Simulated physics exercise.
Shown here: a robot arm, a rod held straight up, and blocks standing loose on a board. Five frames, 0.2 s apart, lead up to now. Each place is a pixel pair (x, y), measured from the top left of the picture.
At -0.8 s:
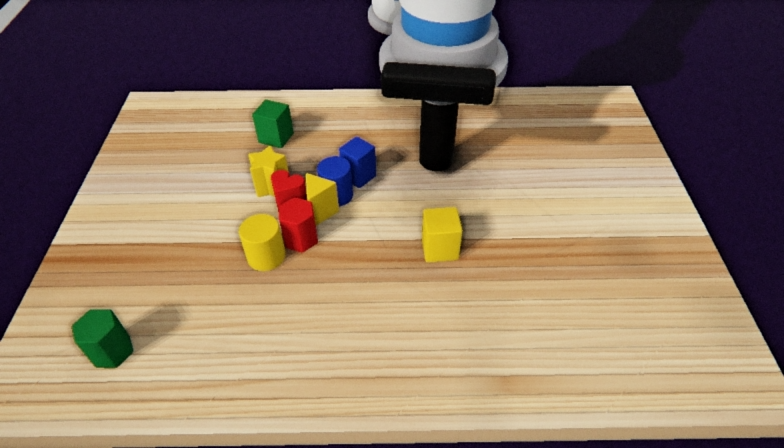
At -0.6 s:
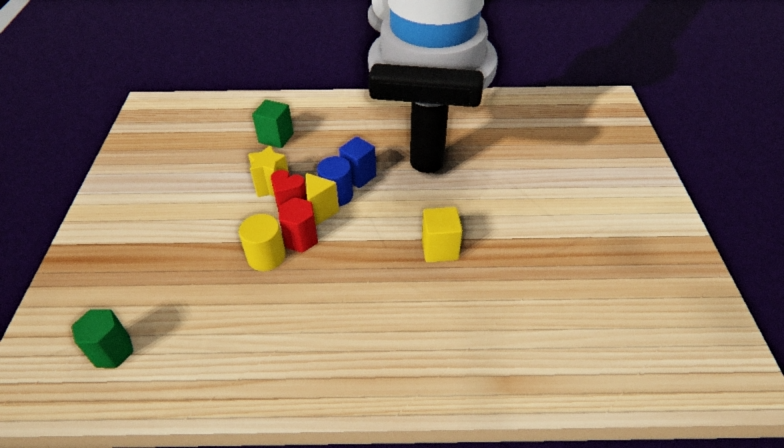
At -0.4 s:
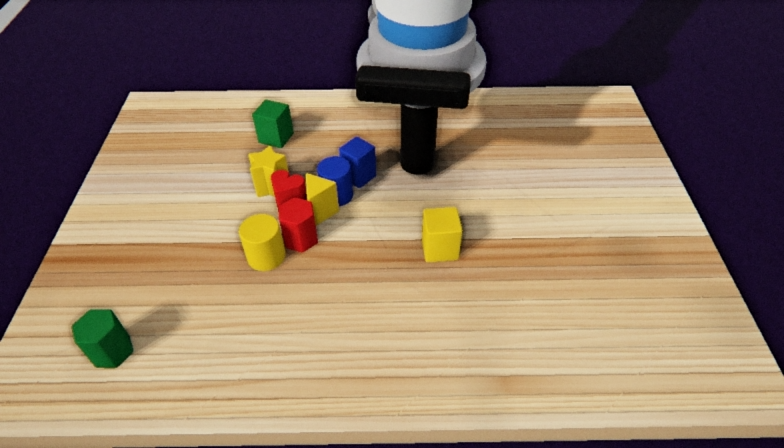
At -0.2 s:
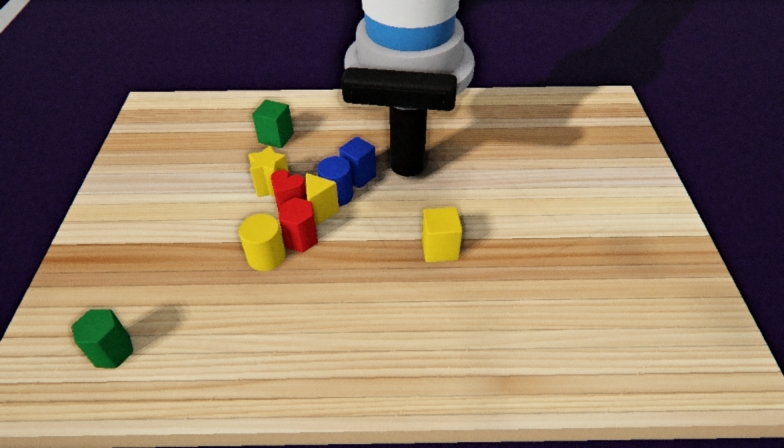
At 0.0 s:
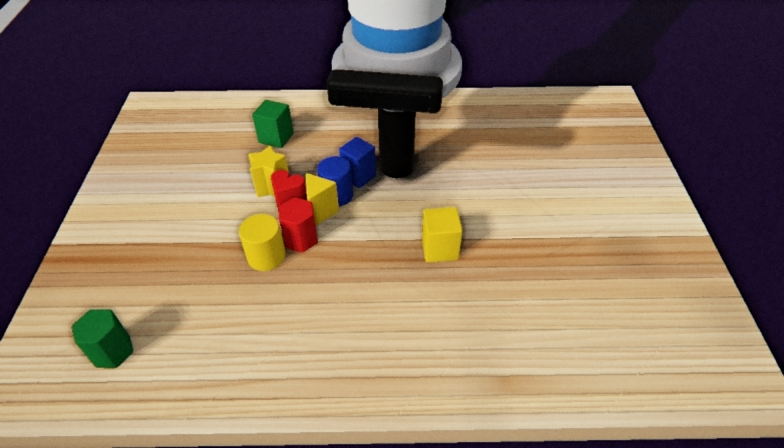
We see a robot arm holding a black rod upright over a wooden board scattered with red, yellow, blue and green blocks. The rod moves slowly a short way left toward the blue blocks, and none of the blocks move.
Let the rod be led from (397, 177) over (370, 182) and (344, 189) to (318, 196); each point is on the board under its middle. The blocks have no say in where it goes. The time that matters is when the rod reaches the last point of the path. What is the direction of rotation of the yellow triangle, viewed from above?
Looking down, it rotates anti-clockwise.
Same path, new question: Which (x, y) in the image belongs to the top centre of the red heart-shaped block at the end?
I'd expect the centre of its top face to be at (254, 191).
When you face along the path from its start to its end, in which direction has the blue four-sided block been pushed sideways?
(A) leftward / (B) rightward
Option B.
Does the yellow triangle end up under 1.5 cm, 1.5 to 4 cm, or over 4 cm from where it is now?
Covers 1.5 to 4 cm.
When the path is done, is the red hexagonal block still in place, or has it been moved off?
It shifts position.
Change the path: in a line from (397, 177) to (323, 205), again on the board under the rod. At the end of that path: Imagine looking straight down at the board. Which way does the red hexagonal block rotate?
From above, the turn goes clockwise.
What follows on the original path. Halfway along, rod (355, 176); red heart-shaped block (280, 181), turned 15° clockwise; red hexagonal block (294, 214); yellow triangle (312, 189); blue circle (323, 170); blue four-sided block (330, 144).
At the end, rod (316, 186); red heart-shaped block (254, 191), turned 40° clockwise; red hexagonal block (295, 218), turned 25° clockwise; yellow triangle (307, 197), turned 50° anticlockwise; blue circle (283, 183); blue four-sided block (320, 144), turned 25° clockwise.
